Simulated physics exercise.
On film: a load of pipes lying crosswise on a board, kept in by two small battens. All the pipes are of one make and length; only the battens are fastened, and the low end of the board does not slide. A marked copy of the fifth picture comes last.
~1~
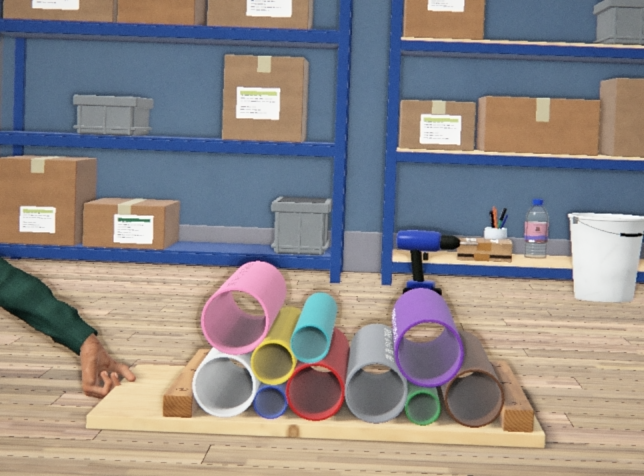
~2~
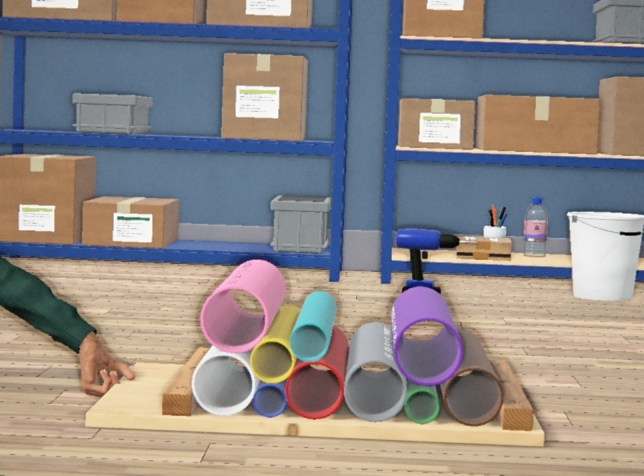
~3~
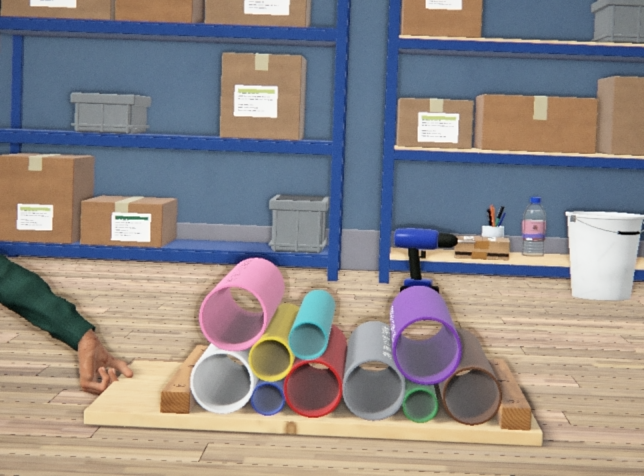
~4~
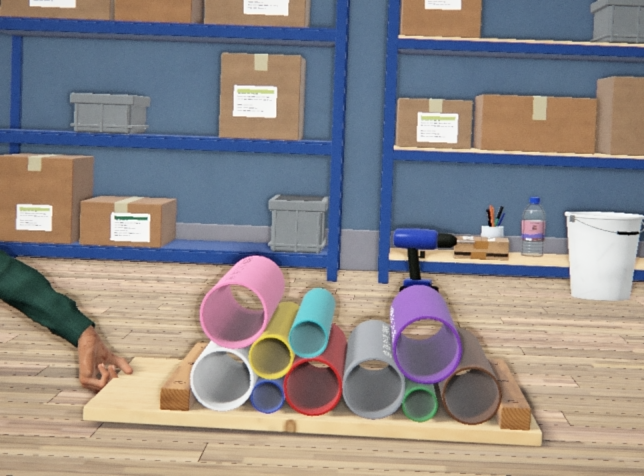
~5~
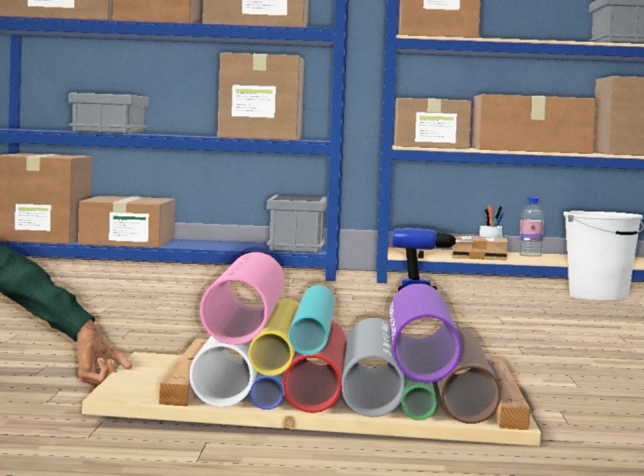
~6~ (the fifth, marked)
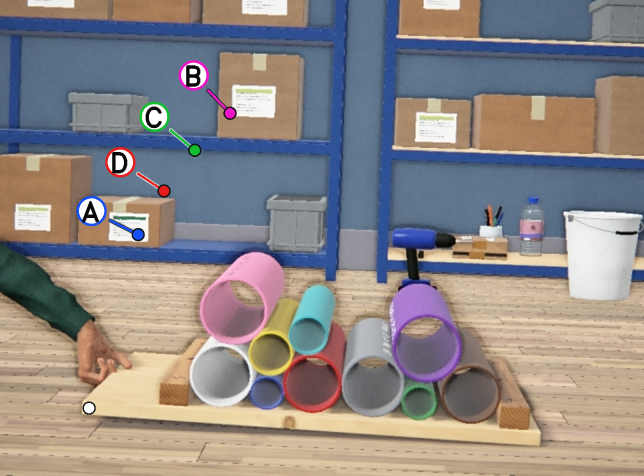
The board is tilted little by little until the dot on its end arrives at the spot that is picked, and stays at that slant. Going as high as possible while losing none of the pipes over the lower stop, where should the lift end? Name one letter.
Stop at C.
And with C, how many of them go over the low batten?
The count is none.
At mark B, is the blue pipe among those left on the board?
Yes.
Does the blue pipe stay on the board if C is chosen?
Yes, with C.
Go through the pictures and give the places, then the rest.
The first frame shows red pipe (315, 392); grey pipe (376, 393).
The second frame shows grey pipe (375, 391); green pipe (422, 407).
The third frame shows board (319, 389); white pipe (222, 382); red pipe (313, 389).
The fourth frame shows board (318, 387); white pipe (222, 379); green pipe (420, 405).
The fifth frame shows board (317, 384); white pipe (222, 375).
On the marked copy, A at (138, 234); B at (230, 113); C at (195, 150); D at (164, 191); the white dot at (89, 408).
With C. Early on, board at 20°.
Further on, board at 37°.
At the end, board at 38°, none over the low batten.
As for the rest, A none over the low batten; B two over the low batten (purple, pink); D none over the low batten.
